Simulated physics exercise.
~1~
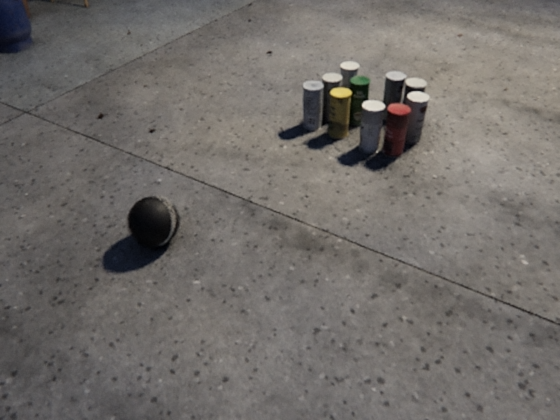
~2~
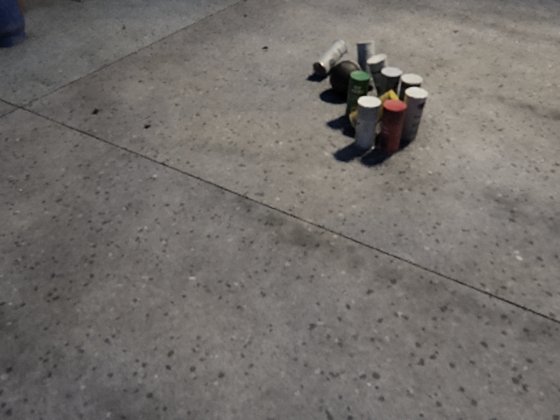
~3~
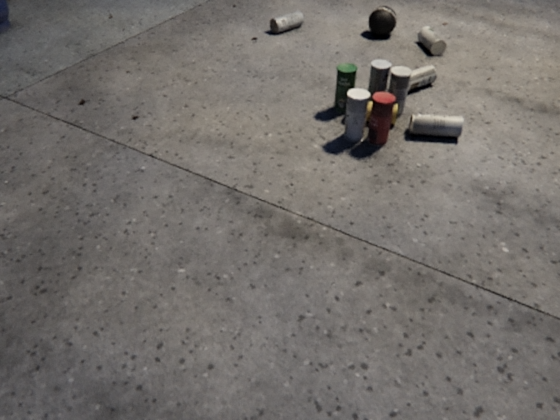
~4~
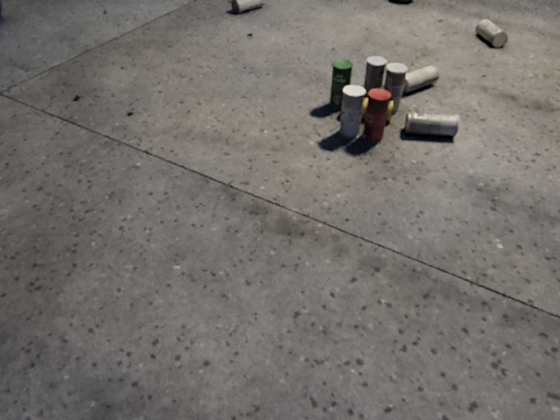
In the video, a dark ball rolls across a speckled concrete floor into a cluster of upright canisters, toppling several, including the yellow one, and continues out of view, while the red and green canisters remain standing among the few left upright.
